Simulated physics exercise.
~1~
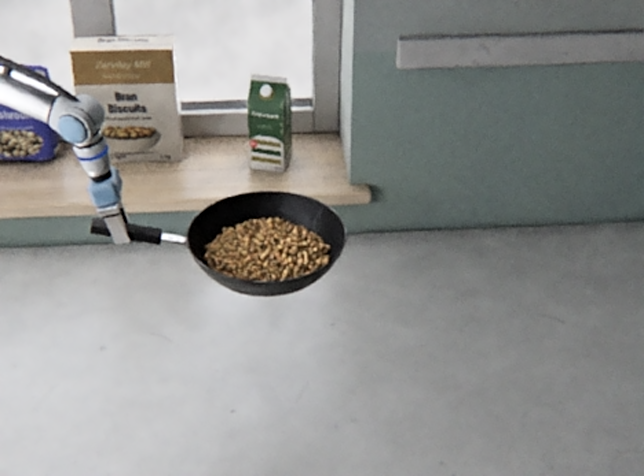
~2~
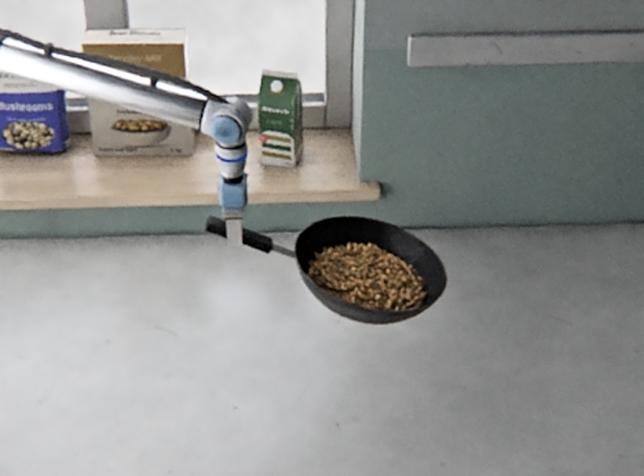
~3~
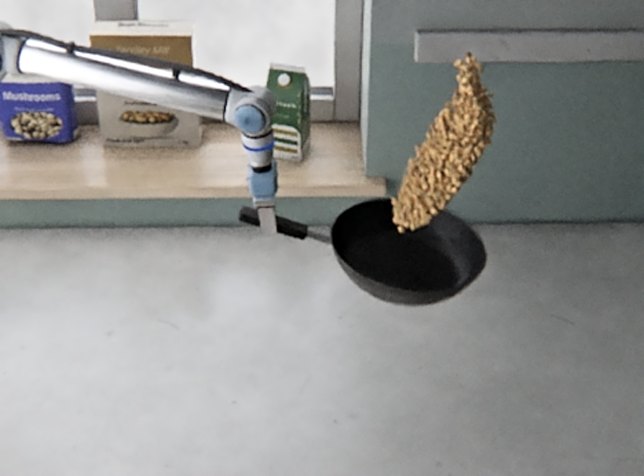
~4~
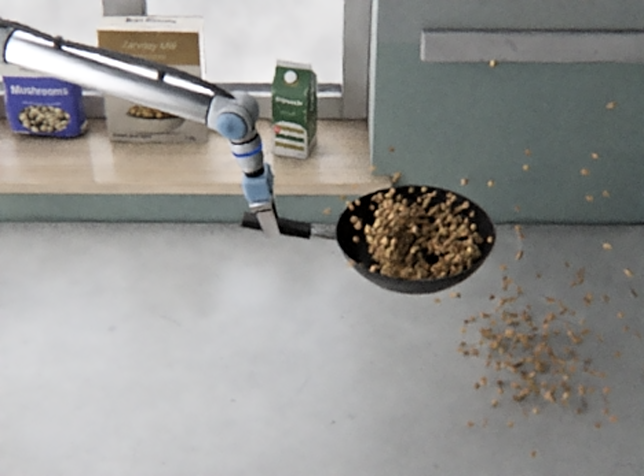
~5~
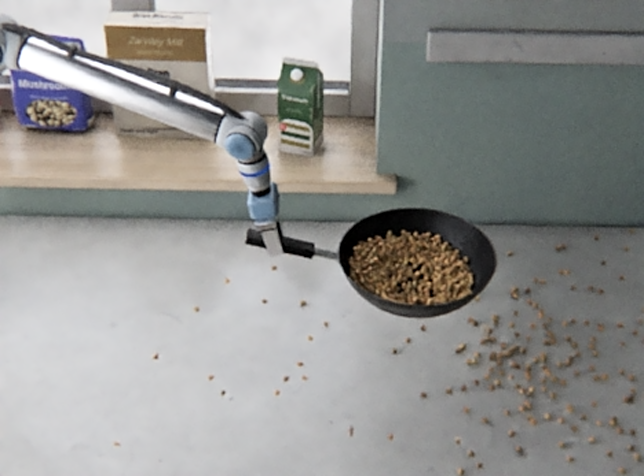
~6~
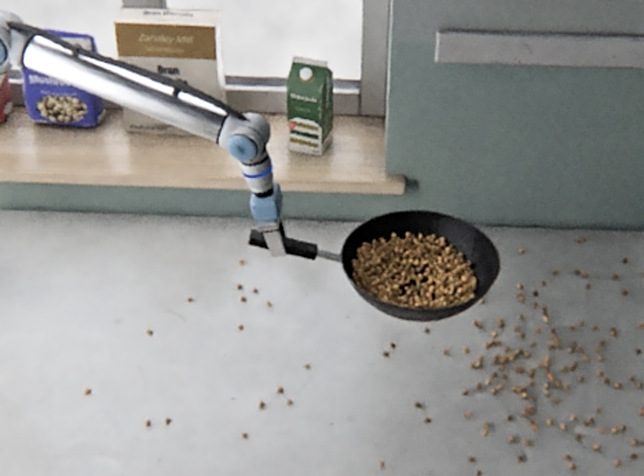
A grey countertop runs below a pale wooden windowsill and a green wall, seen from slightly above by a camera that drifts a little sideways. On the sill stand a blue mushroom package, a brown and white box and a green carton. A silver and blue robot arm holds a black frying pan heaped with tan chickpeas. It swings the pan right and tosses the load up in a tall clump. Many chickpeas fall back into the pan, while others spill past it and scatter. The pan ends level and still well filled, with chickpeas strewn across the counter, mostly at right.
